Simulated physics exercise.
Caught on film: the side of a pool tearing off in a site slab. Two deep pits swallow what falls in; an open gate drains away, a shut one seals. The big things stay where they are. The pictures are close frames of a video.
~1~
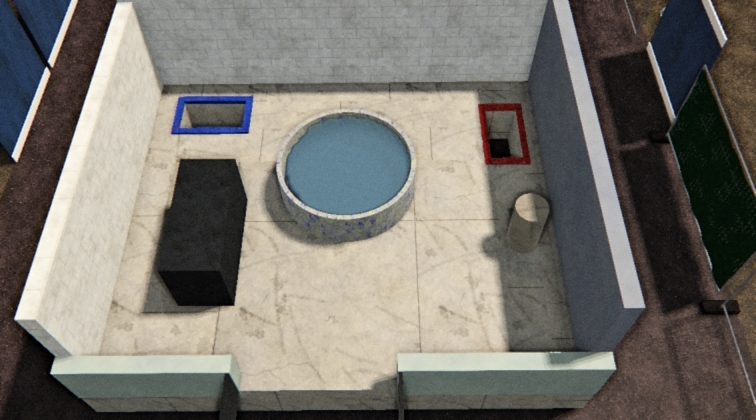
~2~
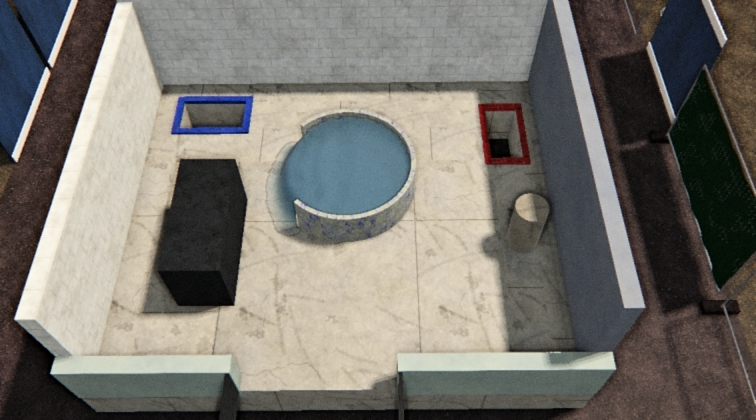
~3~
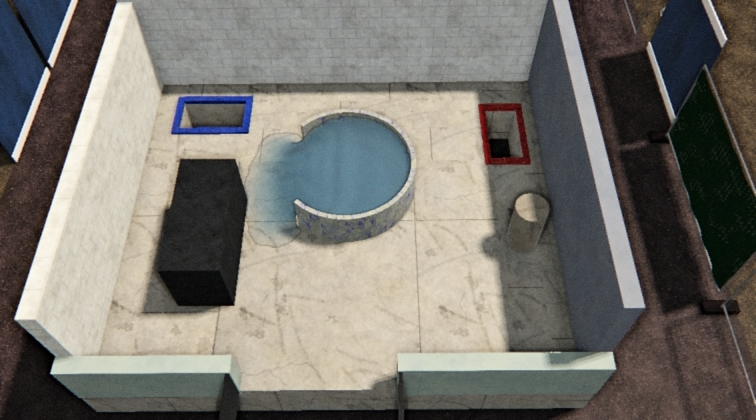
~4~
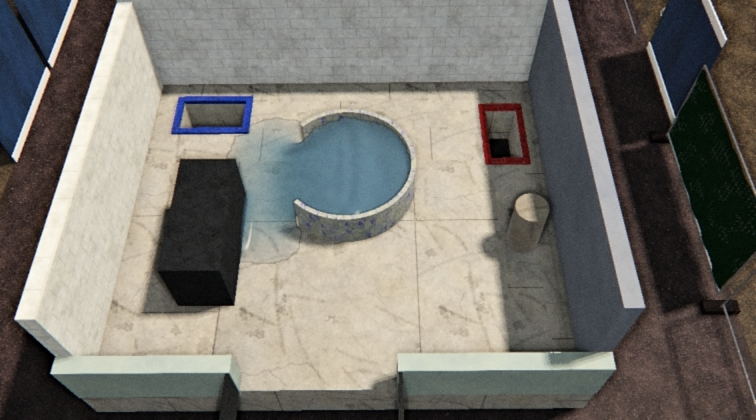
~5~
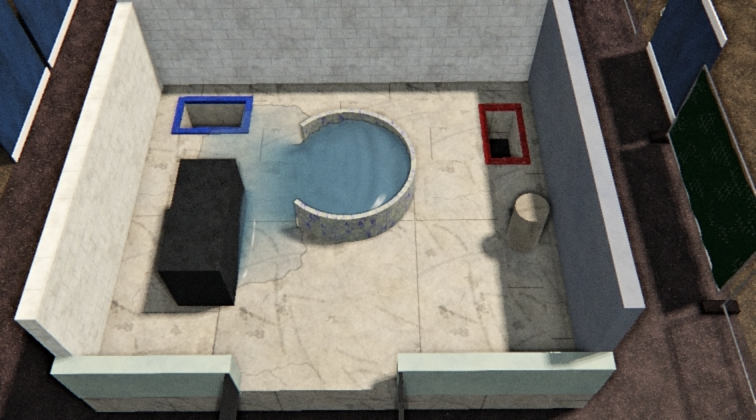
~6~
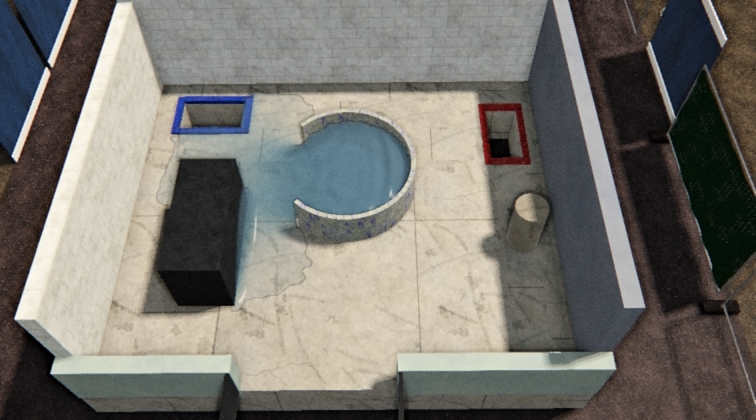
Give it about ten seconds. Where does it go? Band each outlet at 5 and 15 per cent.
In the end: The gate takes more than 15 %; the red pit takes less than 5 %; the blue pit takes more than 15 %.
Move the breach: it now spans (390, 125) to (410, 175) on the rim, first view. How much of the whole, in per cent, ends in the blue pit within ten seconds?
Parts in a hundred: Blue 0.
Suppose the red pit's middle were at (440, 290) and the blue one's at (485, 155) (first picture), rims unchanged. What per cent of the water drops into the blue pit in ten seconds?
In per cent: Blue 2.
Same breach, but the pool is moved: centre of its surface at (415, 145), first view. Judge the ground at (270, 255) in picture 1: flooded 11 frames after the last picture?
At that place: Covered.
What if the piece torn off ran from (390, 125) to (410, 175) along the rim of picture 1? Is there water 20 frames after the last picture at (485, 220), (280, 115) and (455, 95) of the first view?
As listed: Under water, not flooded, covered.
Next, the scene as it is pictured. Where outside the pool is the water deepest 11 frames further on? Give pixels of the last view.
Around (164, 89).
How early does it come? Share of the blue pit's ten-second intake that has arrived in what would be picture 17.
About 30 per cent.
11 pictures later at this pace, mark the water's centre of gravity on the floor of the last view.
Near (270, 188).
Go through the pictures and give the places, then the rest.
In the first picture, still water in the round tank at (347, 164).
In the second picture, water pours out at (285, 180) and has run to (296, 230).
In the third picture, the front is at (279, 136), out from the gap at (285, 181).
In the fourth picture, the front is at (241, 256), out from the gap at (285, 181).
In the fifth picture, the front is at (237, 283), out from the gap at (285, 182).
In the sixth picture, water pours out at (285, 181) and has run to (175, 137).
A moment on, water covers 25 % of the floor; the gate 0 %, the red pit 0 %, the blue pit 2 %.
Next, water covers 40 % of the floor; the gate 3 %, the red pit 0 %, the blue pit 6 %.
Then, water covers 50 % of the floor; the gate 10 %, the red pit 0 %, the blue pit 14 %.
Later, water covers 65 % of the floor; the gate 16 %, the red pit 0 %, the blue pit 20 %.
In the end, water covers 90 % of the floor; the gate 20 %, the red pit 0 %, the blue pit 22 %.
